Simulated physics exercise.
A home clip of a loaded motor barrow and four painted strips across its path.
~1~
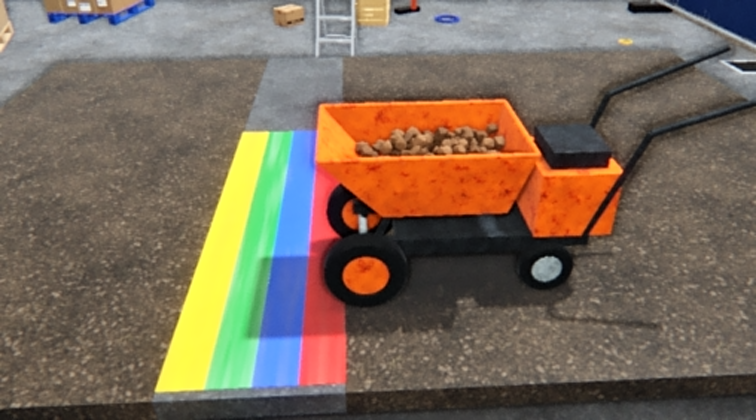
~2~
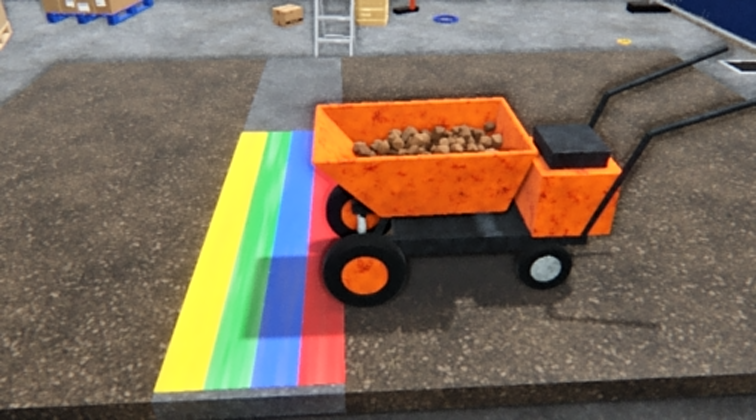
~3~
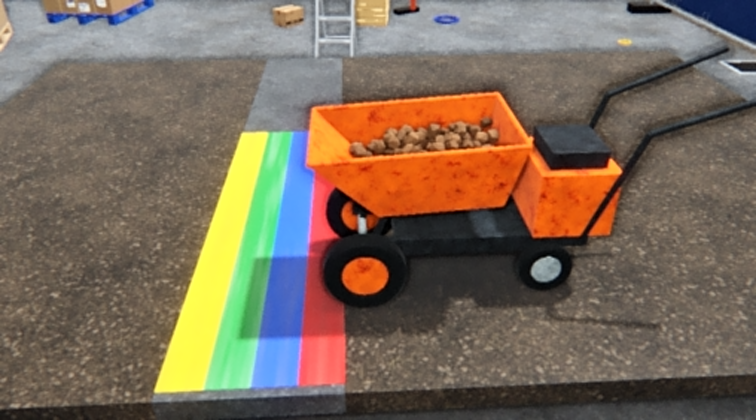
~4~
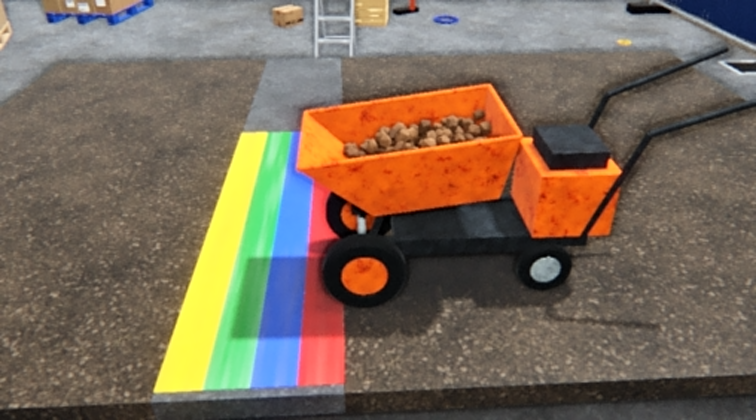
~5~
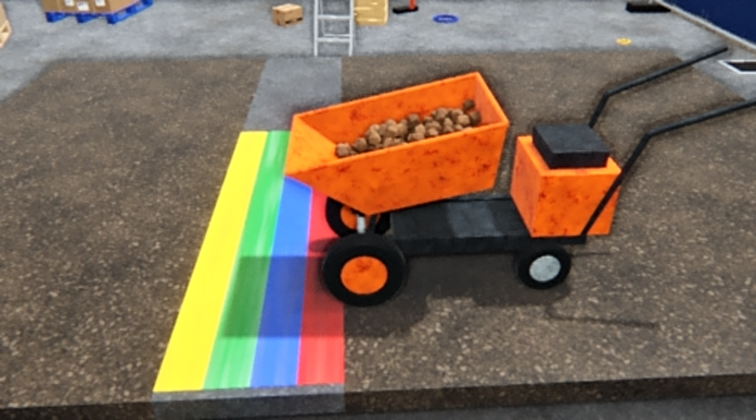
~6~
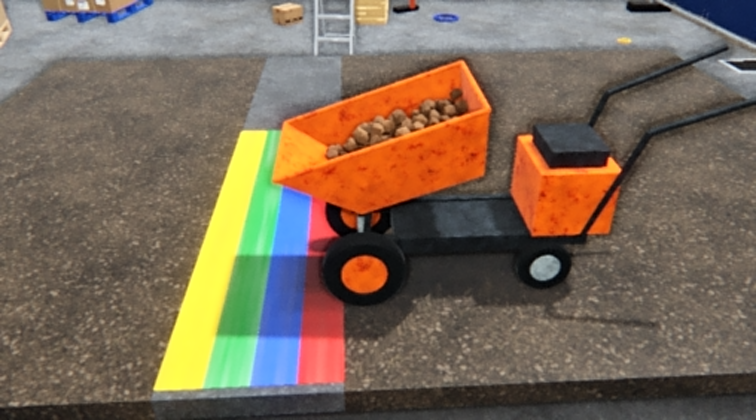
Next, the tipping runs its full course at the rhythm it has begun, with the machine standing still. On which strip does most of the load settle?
Most covered: The yellow band.
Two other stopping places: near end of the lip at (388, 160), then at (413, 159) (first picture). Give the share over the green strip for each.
Roughly 30 per cent, and 20 per cent.
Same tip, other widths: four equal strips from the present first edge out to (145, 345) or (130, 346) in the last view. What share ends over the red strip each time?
Near 0 % and 0 %.
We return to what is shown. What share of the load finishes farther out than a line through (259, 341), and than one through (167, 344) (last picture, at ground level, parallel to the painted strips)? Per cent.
The first gives 80 %, the second 40 %.
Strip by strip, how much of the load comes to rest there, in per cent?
Red strip near 0; blue strip near 0; green strip near 5; yellow strip near 30.
Shortly afterwards, skip tipped steeply; the whole lot in the skip.
Next, skip tipped right over; near two thirds in the skip; only a few over the green strip; near a quarter over the yellow strip; only a few off the paint.
Some moments later, skip tipped right over; near a quarter in the skip; a little over the green strip; near a third over the yellow strip; near a third off the paint.
In the end, skip tipped right over; near a quarter in the skip; none at all over the red strip; none at all over the blue strip; a little over the green strip; near a third over the yellow strip; near half off the paint.
